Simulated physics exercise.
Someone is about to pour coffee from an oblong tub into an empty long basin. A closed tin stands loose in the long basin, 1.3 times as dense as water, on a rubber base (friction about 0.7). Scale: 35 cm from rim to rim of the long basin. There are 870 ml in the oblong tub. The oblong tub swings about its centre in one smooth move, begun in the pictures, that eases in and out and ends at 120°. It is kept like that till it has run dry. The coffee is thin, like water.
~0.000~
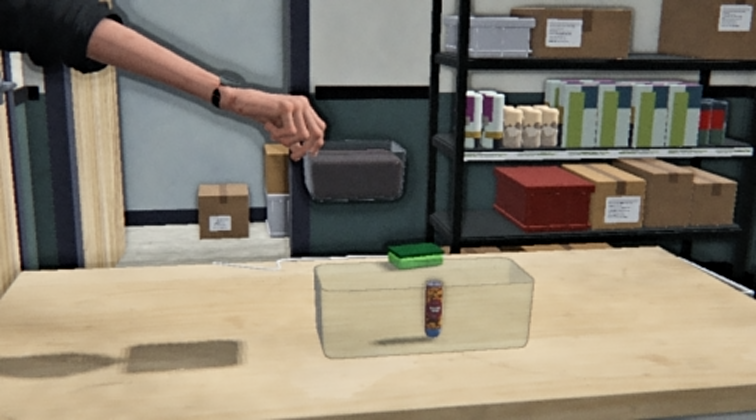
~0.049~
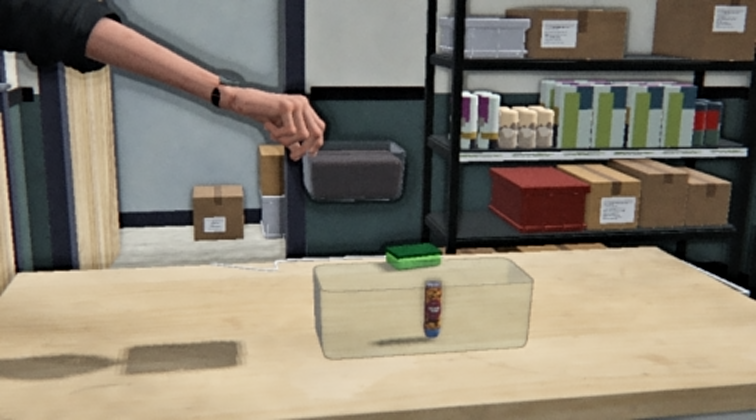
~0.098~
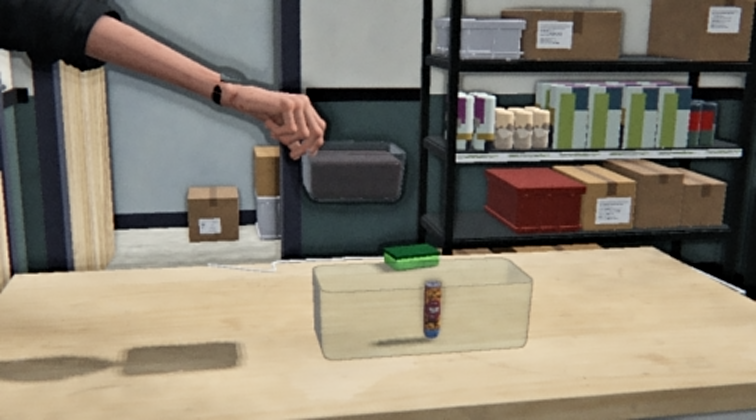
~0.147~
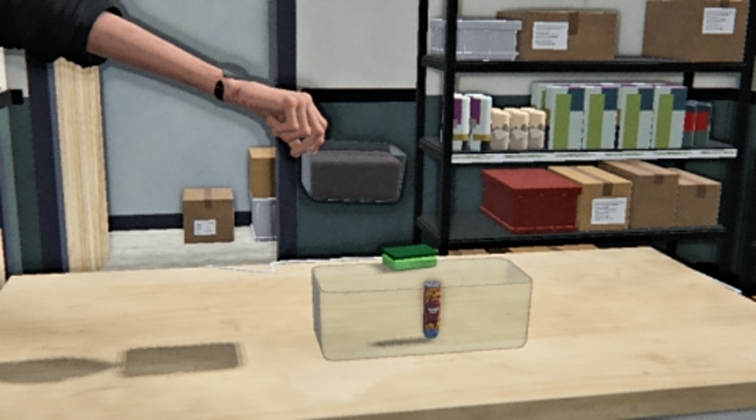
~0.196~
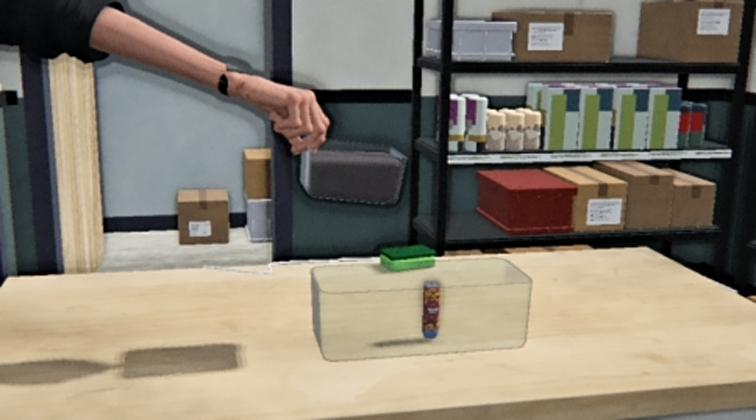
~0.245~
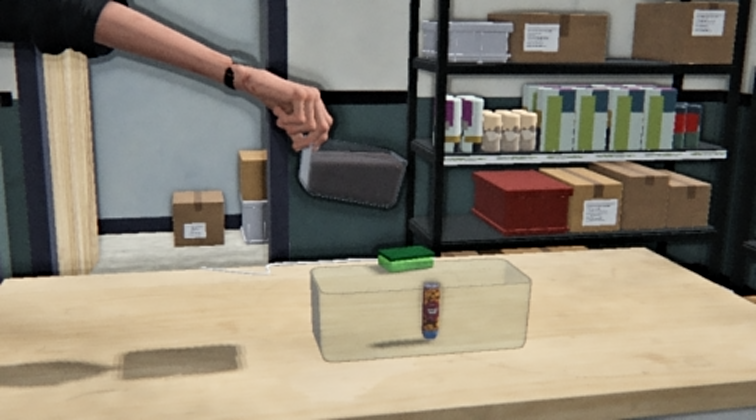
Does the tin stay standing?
The tin stays up.
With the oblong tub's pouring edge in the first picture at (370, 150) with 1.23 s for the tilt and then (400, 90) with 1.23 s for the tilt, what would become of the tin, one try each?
First it keeps standing; then it stays up.
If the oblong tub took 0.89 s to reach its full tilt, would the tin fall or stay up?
Then it keeps standing.
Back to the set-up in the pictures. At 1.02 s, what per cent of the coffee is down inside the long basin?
About 80 per cent.
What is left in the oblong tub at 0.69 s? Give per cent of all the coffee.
About 40 per cent.
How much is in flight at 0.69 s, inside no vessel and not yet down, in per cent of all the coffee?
Near 44 in a hundred.
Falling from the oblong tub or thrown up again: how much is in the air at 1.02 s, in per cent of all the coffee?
About 8 per cent.
By 0.69 s the tilt is 71° and 40 per cent is still to pour; the tin stands where it began.
By 1.02 s the tilt is 111° and 4 per cent is still to pour; the tin stands where it began.
By 1.36 s the tilt is 120° and 0 per cent is still to pour; the tin stands where it began.
By 1.73 s the tilt is 120° and 0 per cent is still to pour; the tin stands where it began.
At rest the tin stands where it began.
